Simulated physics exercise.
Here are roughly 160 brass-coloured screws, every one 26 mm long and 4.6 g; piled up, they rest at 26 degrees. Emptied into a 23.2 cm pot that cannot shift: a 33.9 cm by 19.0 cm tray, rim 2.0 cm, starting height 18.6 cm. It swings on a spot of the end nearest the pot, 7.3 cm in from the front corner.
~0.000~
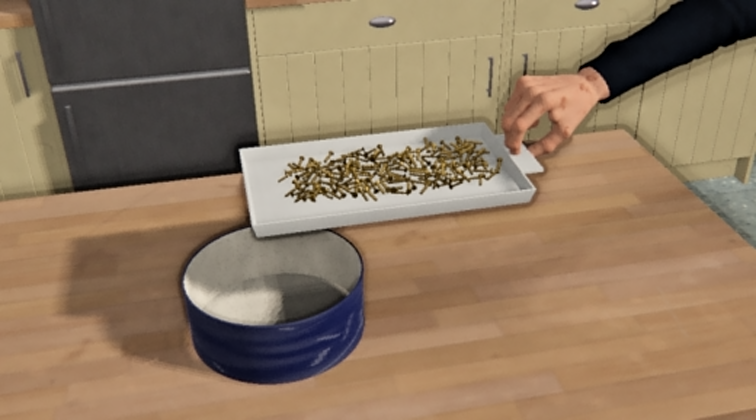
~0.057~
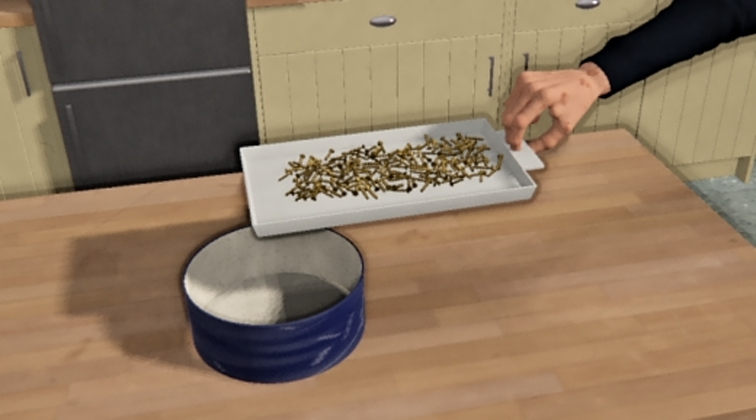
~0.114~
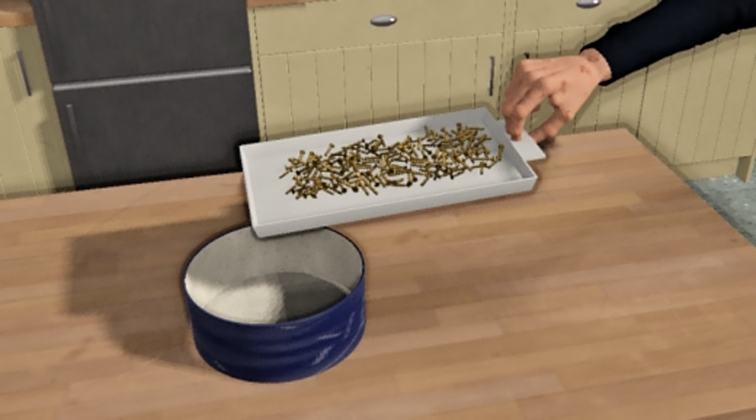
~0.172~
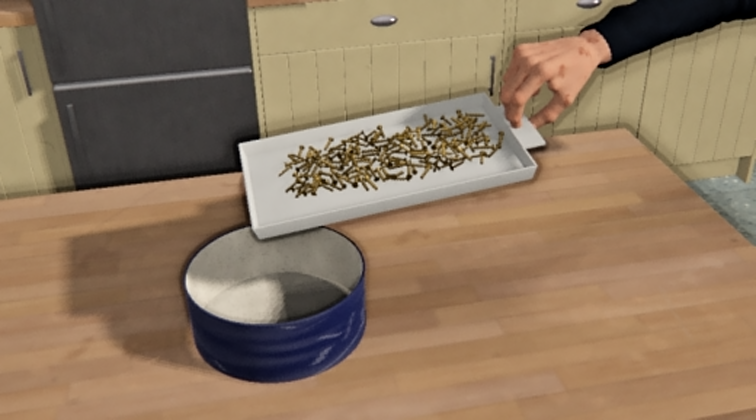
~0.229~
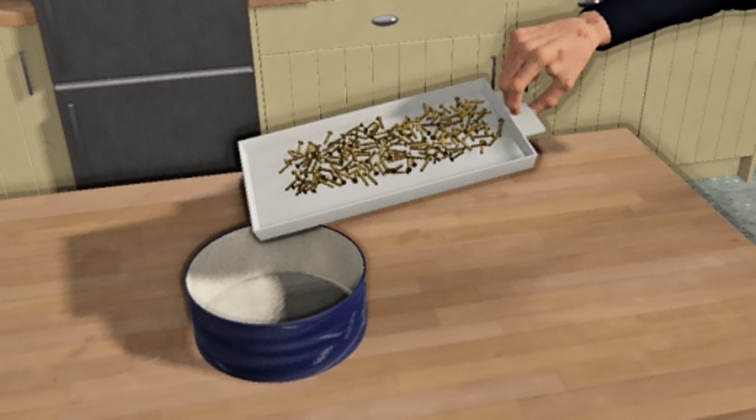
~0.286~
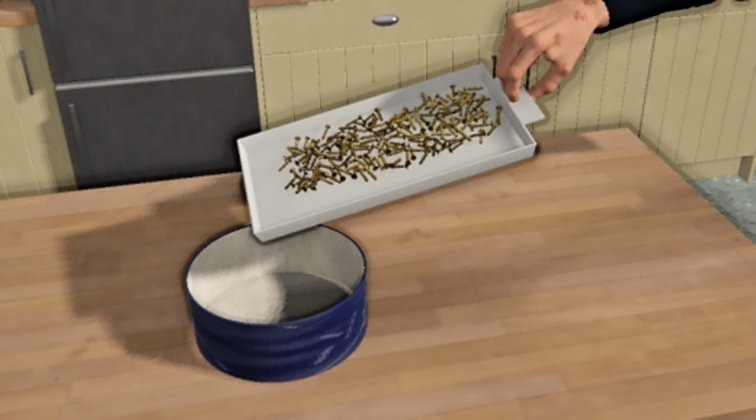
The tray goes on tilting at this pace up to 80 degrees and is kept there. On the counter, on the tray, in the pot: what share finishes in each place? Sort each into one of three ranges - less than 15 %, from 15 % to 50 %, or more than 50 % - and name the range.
Ranges: Counter: Less than 15 %; tray: Less than 15 %; pot: More than 50 %.
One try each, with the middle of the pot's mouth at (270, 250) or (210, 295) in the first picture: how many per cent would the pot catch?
40 and 100 %.
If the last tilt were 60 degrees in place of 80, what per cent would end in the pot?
Share in the pot: Around 60 %.
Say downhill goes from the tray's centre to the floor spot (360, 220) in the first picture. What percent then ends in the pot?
Something like 75 in a hundred.
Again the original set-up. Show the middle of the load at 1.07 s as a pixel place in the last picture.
Expected load position: Near (257, 229).
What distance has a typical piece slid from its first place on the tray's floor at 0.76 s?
Displacement on the tray: About 13 cm.
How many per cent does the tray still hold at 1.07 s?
About 70%.
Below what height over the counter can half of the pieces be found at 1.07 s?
About 18 cm.
After 0.76 s, tilt 46 degrees; the tray holds 100 %, the pot 0 %.
Then, at 1.07 s, tilt 67 degrees; the tray holds 70 %, the pot 20 %.
After 1.48 s, tilt 80 degrees; the tray holds 10 %, the pot 75 %.
By 2.6 s all is still; counter 5 %, tray 0 %, pot 95 %.
